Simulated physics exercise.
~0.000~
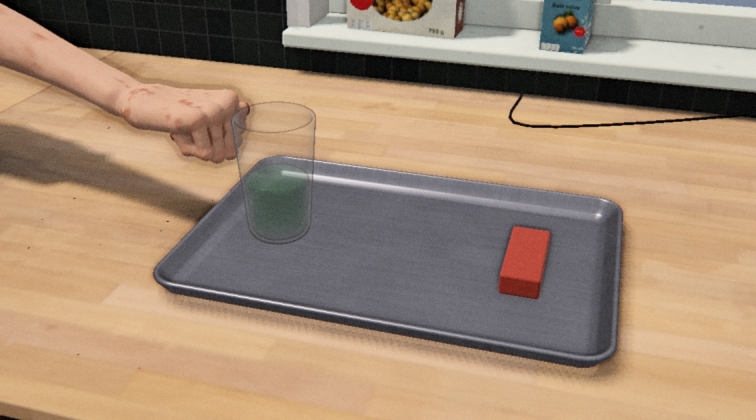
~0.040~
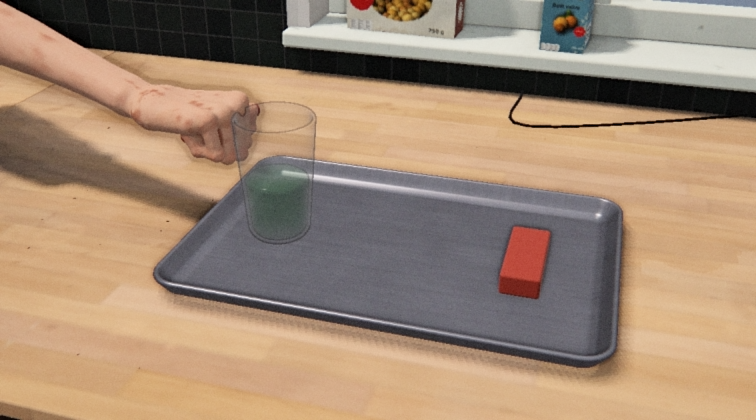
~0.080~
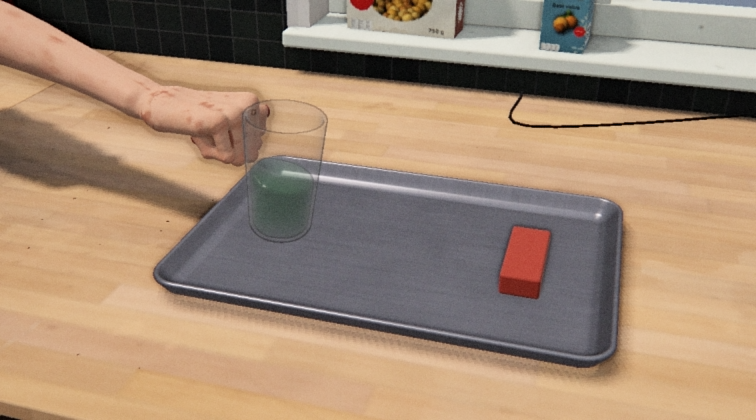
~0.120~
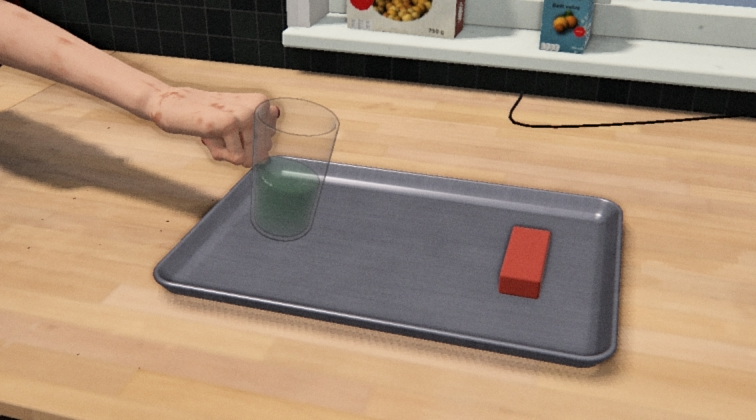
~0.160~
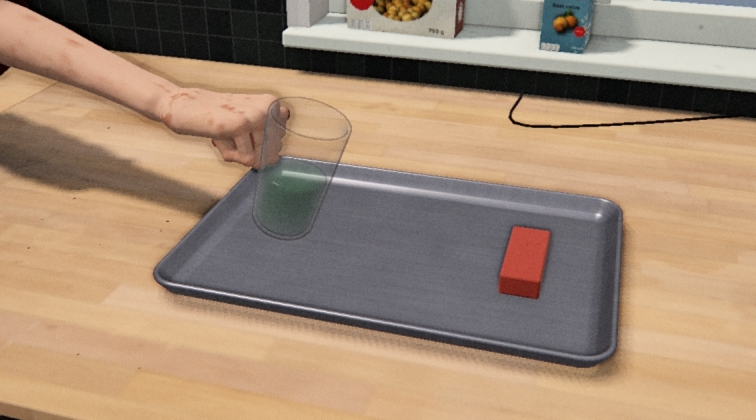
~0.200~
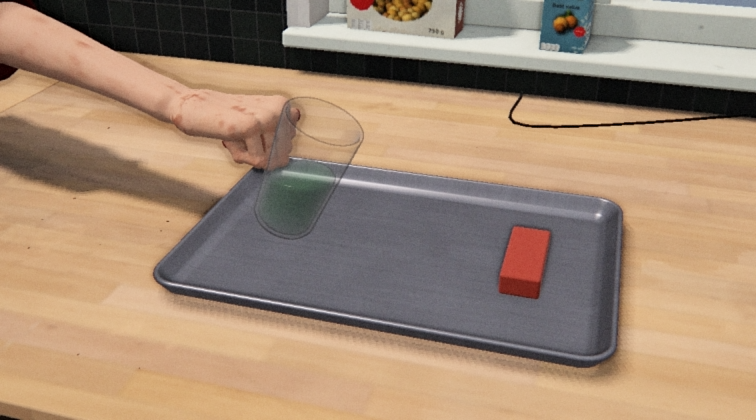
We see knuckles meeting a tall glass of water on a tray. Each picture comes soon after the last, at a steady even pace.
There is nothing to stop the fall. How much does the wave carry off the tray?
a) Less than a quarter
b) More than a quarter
Answer: A.
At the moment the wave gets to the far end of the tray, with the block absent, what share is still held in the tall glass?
Around 55 percent.
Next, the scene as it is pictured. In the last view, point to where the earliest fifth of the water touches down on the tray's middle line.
It lands near (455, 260).
A moment on, the tall glass is falling and 100 per cent is in the glass, 0 on the tray and 0 above or beyond its rim.
Next, the tall glass lies on its side and 100 per cent is in the glass, 0 on the tray and 0 above or beyond its rim.
Then the tall glass lies on its side and 56 per cent is in the glass, 35 on the tray and 9 above or beyond its rim.
Later the tall glass lies on its side and 27 per cent is in the glass, 68 on the tray and 5 above or beyond its rim.
In the end 97 per cent is held by tray and glass, 3 is off the tray.
